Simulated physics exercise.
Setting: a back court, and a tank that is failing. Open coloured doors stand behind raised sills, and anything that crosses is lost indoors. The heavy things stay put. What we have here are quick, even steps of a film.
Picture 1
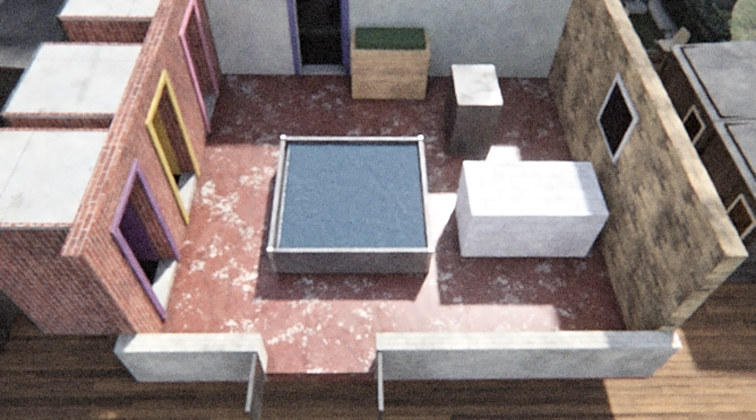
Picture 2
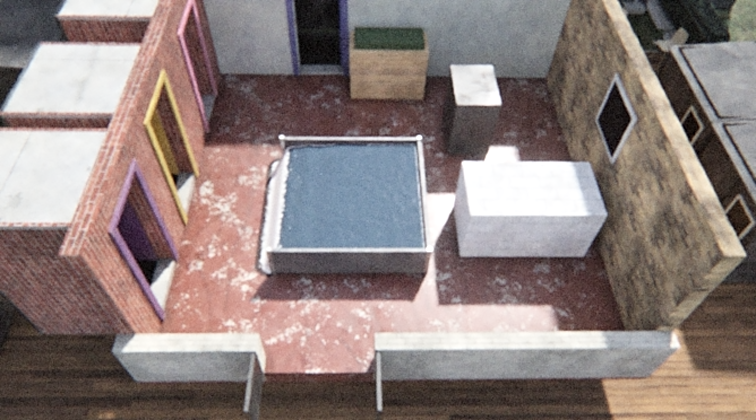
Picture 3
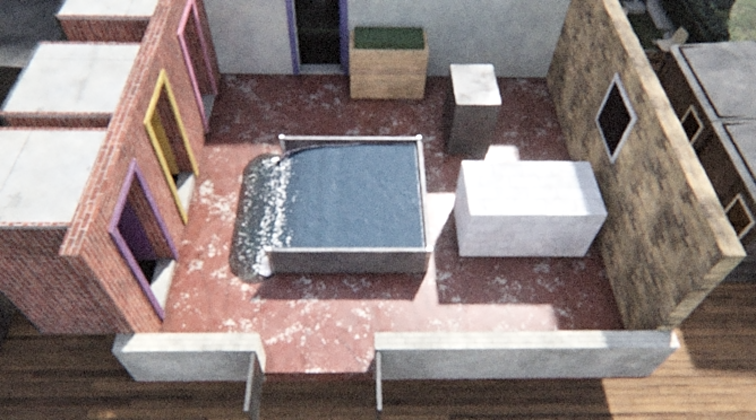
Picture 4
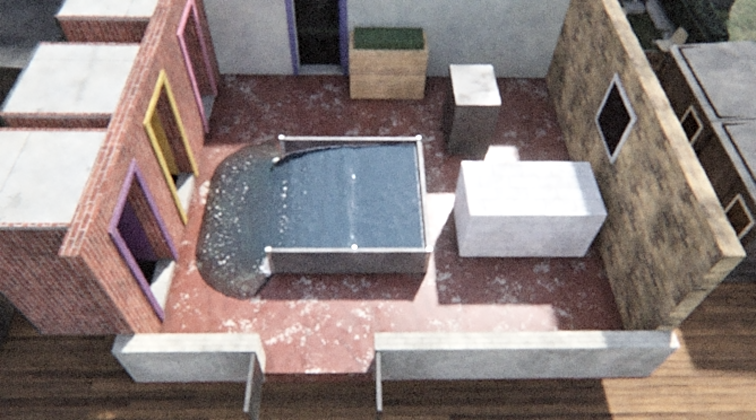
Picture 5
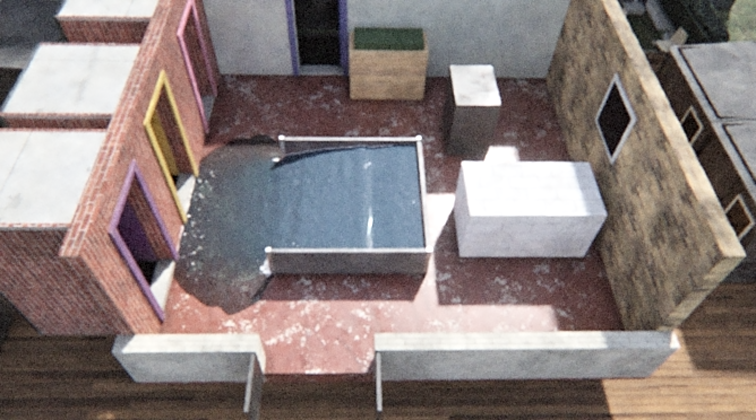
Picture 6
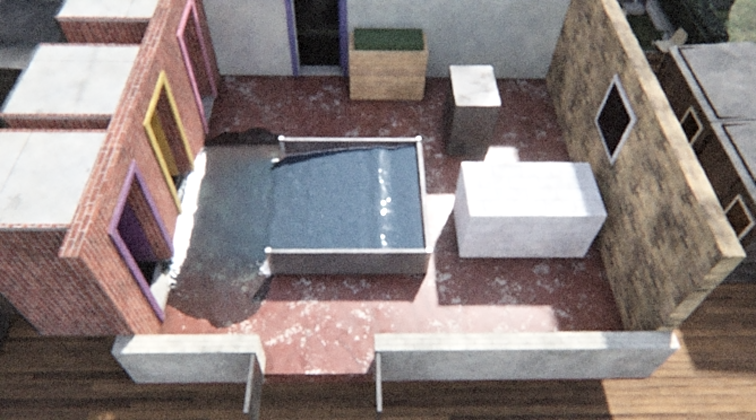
In a walled court, water bursts from a tank's left side and spreads leftward across the red floor.
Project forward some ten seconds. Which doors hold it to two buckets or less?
The purple door overshoots the mark there, the pink door overshoots the mark there, the blue door overshoots the mark there, the yellow door overshoots the mark there.
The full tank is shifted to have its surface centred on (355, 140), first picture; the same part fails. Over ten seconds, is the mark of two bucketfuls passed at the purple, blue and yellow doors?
Door by door: Purple door remains below, blue door crosses the line and yellow door crosses the line.
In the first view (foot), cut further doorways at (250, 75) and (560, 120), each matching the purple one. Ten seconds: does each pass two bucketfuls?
The first door comes in higher, while the second comes in lower.
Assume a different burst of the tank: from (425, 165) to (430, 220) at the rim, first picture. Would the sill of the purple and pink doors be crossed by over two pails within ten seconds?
I think the purple door remains below the limit and the pink door remains below the limit.
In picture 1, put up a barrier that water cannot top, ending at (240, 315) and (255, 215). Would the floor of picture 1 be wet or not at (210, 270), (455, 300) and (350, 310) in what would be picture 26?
Results in order: Swamped / bone-dry / bone-dry.
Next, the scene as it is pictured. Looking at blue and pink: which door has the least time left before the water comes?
My answer is the pink door.
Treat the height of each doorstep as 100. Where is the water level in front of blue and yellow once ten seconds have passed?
I'd put the first at close to 110 per cent and the second at close to 30 per cent.
A moment on, water covers 20 % of the floor; the purple door under two buckets in, the pink door wet at the sill, nothing in, the blue door not reached, the yellow door over two buckets in.
Next, water covers 25 % of the floor; the purple door over two buckets in, the pink door under two buckets in, the blue door not reached, the yellow door far over two buckets in.
Then, water covers 45 % of the floor; the purple door far over two buckets in, the pink door under two buckets in, the blue door wet at the sill, nothing in, the yellow door far over two buckets in.
Later, water covers 75 % of the floor; the purple door far over two buckets in, the pink door over two buckets in, the blue door over two buckets in, the yellow door far over two buckets in.
In the end, water covers 95 % of the floor; the purple door far over two buckets in, the pink door over two buckets in, the blue door over two buckets in, the yellow door far over two buckets in.
